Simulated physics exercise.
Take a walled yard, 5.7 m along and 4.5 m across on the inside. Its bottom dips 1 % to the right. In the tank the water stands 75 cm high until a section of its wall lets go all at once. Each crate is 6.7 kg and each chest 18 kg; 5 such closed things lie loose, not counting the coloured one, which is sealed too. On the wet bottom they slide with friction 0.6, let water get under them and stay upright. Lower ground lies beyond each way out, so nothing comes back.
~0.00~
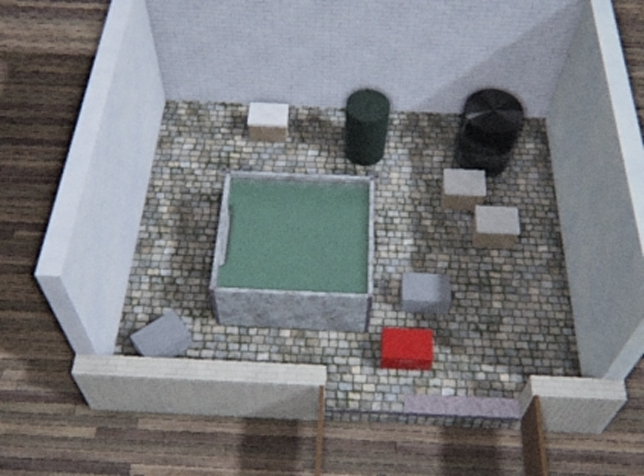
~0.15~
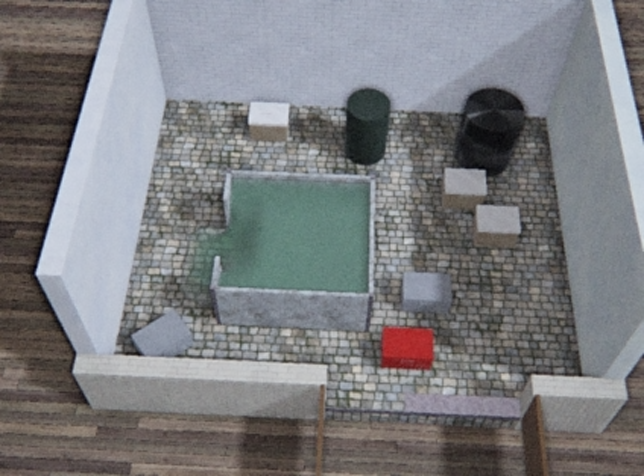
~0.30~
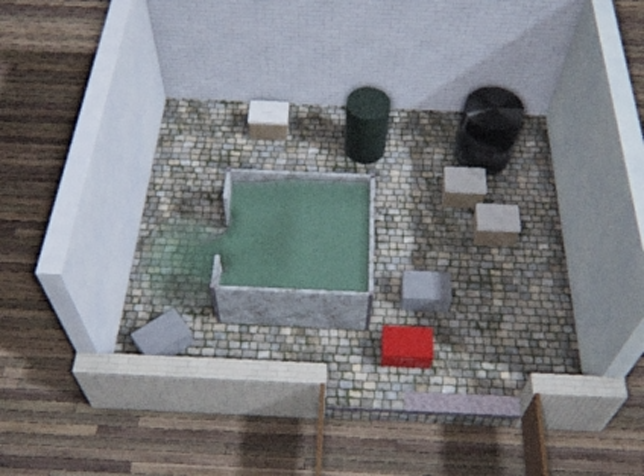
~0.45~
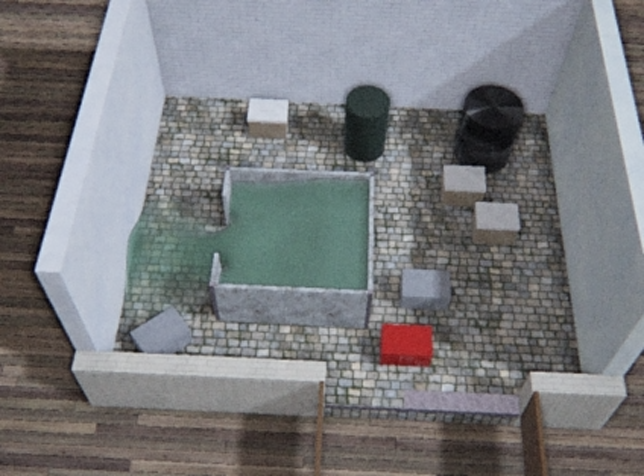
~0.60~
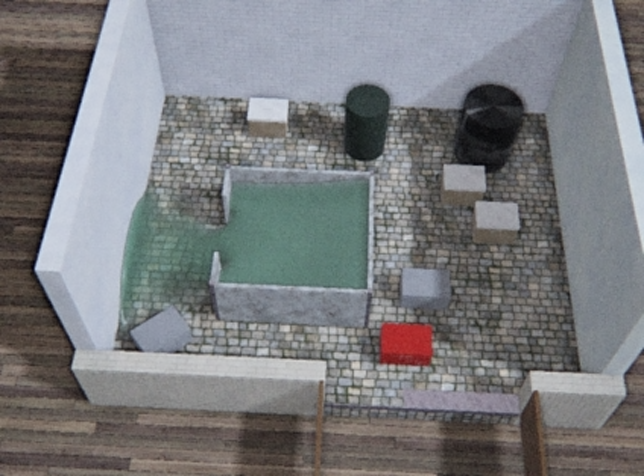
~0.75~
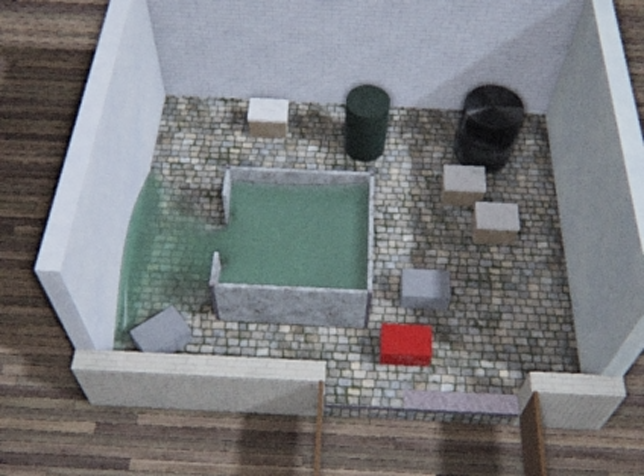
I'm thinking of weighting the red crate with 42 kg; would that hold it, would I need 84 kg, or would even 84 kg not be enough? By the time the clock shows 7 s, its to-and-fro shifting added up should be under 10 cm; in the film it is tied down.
I'd say only the heavier mass keeps it put.
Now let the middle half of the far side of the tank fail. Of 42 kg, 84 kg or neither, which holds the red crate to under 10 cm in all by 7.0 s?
Then I'd expect the light mass to do.
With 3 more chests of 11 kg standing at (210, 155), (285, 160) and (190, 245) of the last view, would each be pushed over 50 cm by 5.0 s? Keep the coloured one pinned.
Going through them in turn, the answers are too far, too far and too far.
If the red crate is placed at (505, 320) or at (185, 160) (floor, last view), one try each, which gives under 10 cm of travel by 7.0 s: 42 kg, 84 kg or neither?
Respectively, first option suffices; neither option.
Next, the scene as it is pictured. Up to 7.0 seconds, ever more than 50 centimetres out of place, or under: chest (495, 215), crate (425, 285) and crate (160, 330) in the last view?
Well, they come out not exceeding it, exceeding it and exceeding it, in that order.
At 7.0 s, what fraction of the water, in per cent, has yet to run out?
About 84 in a hundred parts of the water.
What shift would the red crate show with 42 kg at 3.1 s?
I'd put it at roughly 20 cm.
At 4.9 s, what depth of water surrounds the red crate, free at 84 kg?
About 6 cm.
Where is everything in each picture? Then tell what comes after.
The first picture shows the red crate at (407, 344) rests on the ground; water covers 3.1 m2; 0 of 6 have shifted.
The second picture shows the red crate at (408, 343), on the bottom; 3.6 m2 under water; 0 of 6 have shifted.
The third picture shows the red crate at (408, 341) rests on the ground; water covers 4.4 m2; 0 of 6 have shifted.
The fourth picture shows the red crate at (407, 340) rests on the ground; water covers 5.0 m2; 0 of 6 have shifted.
The fifth picture shows the red crate at (407, 339) rests on the ground; water covers 5.2 m2; 0 of 6 have shifted.
The sixth picture shows the red crate at (407, 340) rests on the ground; 5.4 m2 under water; 0 of 6 have shifted.
After 1.4 s the red crate would be 0 cm from its start with 42 kg and 0 cm from its start with 84 kg; 0 cm of water round it then.
After 3.1 s the red crate would be 24 cm from its start with 42 kg and 0 cm from its start with 84 kg; 8 cm of water round it then.
After 4.9 s the red crate would be 41 cm from its start with 42 kg and 0 cm from its start with 84 kg; 6 cm of water round it then.
After 7.0 s the red crate would be 41 cm from its start with 42 kg and 0 cm from its start with 84 kg; 3 cm of water round it then.
